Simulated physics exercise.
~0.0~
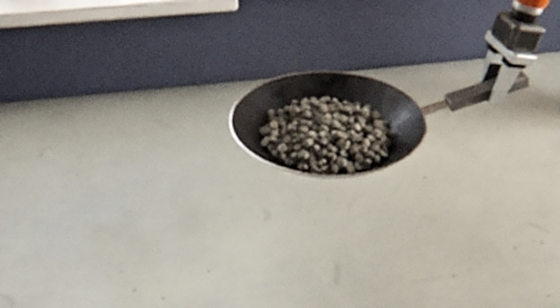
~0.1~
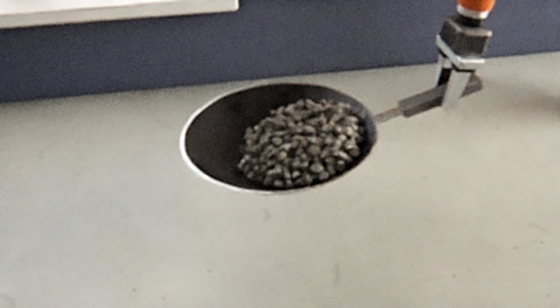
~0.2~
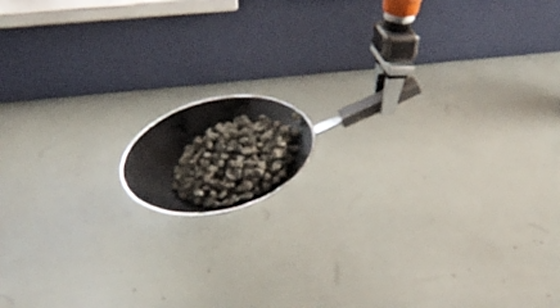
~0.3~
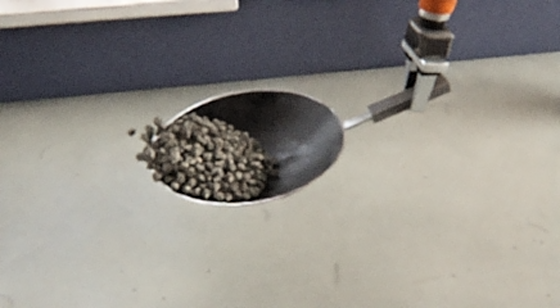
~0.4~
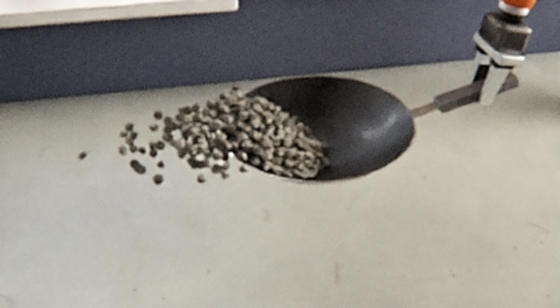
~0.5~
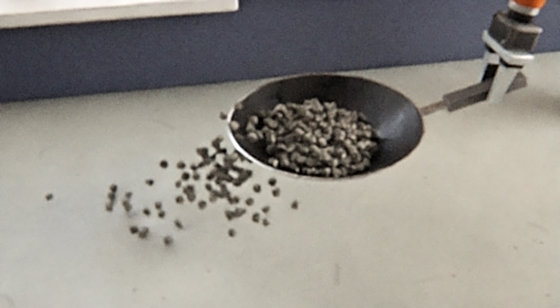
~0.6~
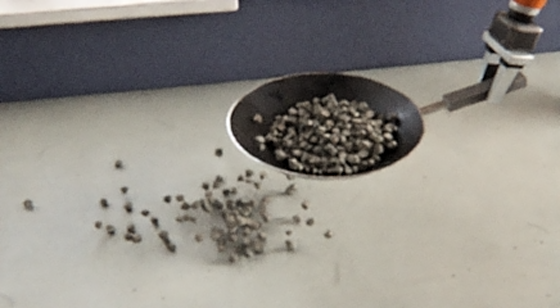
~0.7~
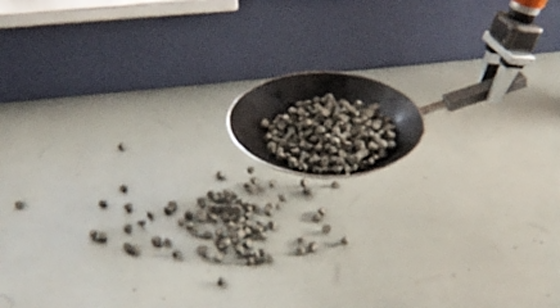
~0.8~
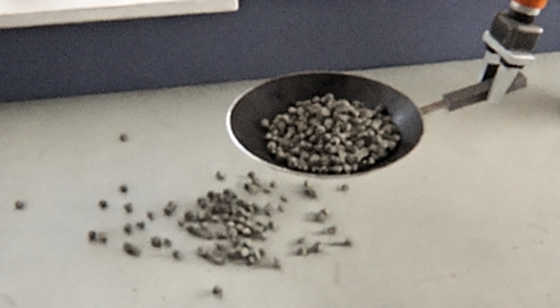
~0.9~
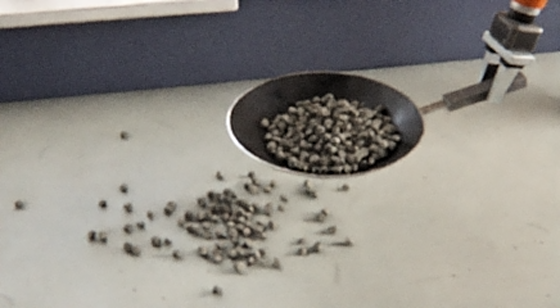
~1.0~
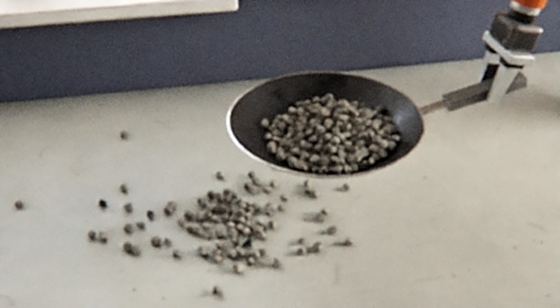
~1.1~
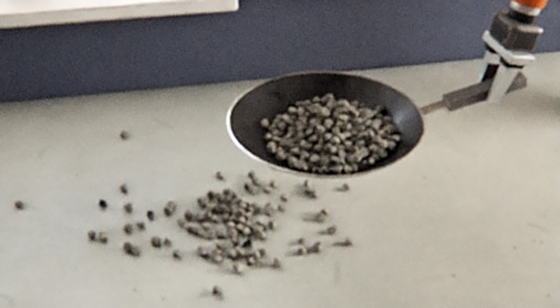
A pan full of small dark pebbles was swung left by a robot arm and then pulled back right, sending some flying over its left rim; they scattered across the pale table, while most stayed heaped in the pan as everything came to rest.
